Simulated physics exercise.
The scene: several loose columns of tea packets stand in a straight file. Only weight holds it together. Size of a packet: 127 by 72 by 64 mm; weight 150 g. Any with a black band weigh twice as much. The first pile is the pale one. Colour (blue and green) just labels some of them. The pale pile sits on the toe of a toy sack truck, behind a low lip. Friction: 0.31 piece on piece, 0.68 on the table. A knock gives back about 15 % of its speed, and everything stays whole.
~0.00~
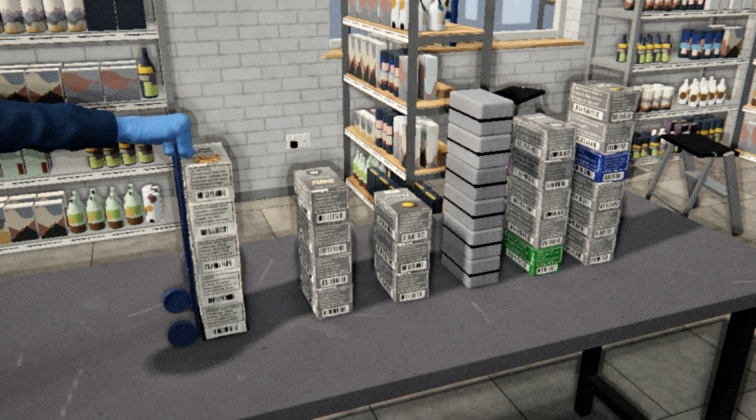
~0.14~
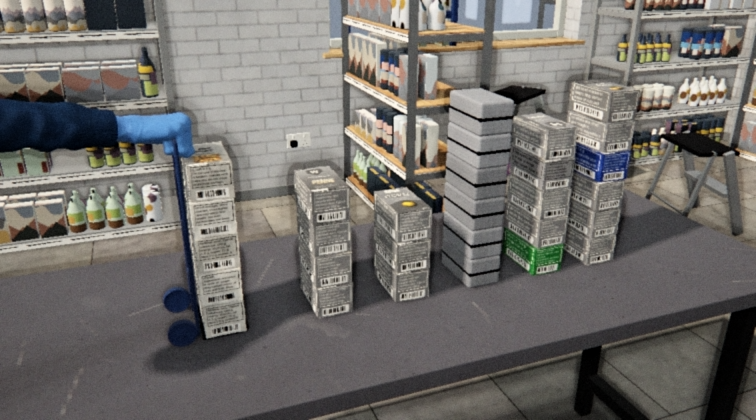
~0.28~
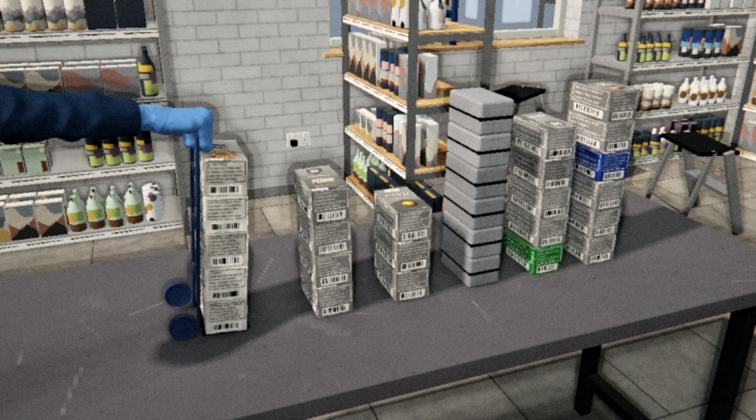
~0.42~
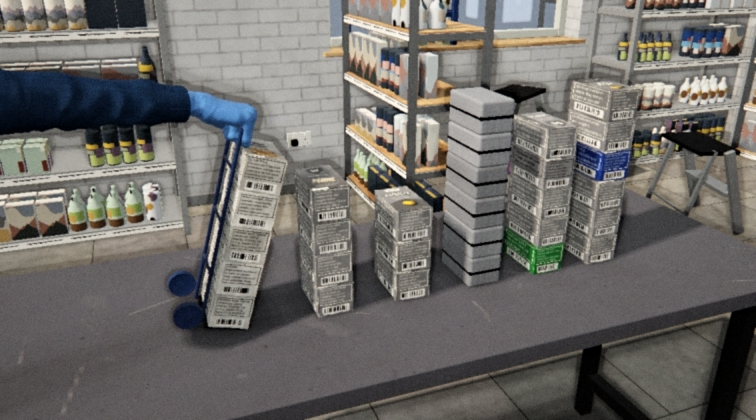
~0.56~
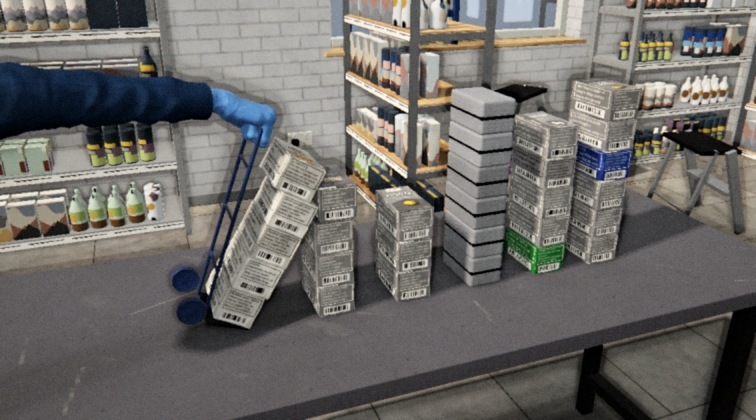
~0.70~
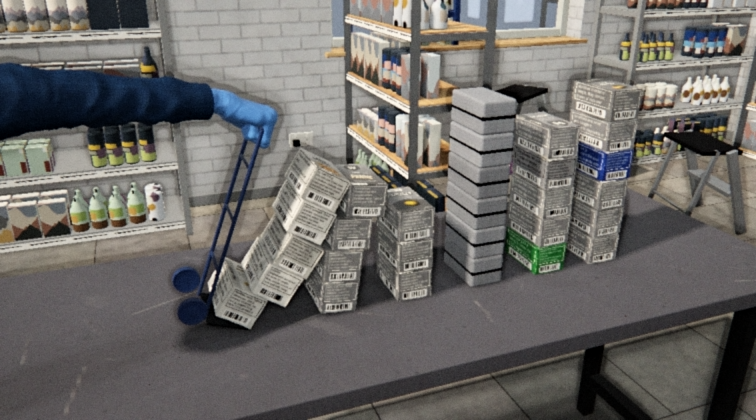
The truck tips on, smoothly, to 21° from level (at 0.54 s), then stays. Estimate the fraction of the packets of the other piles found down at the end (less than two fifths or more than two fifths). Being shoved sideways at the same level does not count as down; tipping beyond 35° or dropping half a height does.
Fewer than two in five of them.
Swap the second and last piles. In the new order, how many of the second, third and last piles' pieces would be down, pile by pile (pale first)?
Then second 6, third 3, last 3.
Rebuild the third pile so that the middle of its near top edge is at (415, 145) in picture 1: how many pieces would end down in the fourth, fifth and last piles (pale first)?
Then fourth 6, fifth 5, last 6.
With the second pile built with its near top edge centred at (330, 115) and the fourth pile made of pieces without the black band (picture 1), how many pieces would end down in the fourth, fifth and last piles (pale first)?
In that case fourth 6, fifth 4, last 6.
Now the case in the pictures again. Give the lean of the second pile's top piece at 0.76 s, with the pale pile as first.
Roughly 10° from upright.
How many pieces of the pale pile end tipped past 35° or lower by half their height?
5 of them.
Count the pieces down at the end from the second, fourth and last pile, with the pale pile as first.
Pieces: Second 4, fourth 0, last 0.
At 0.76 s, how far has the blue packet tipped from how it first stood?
Some 0°.
Around 0.76 s, 5 of the pale pile down; none of the 24 other packets down, 4 disturbed.
Around 0.86 s, 5 of the pale pile down; none of the 24 other packets down, 6 disturbed.
Around 1.00 s, 5 of the pale pile down; 4 of the 24 other packets down.
Finally (1.6 s), 5 of the pale pile down; 4 of the 24 other packets down; blue packet unmoved; green packet unmoved. That is 17 per cent. Seen by the last camera, middles, blue packet near (598, 158), green packet near (534, 247).
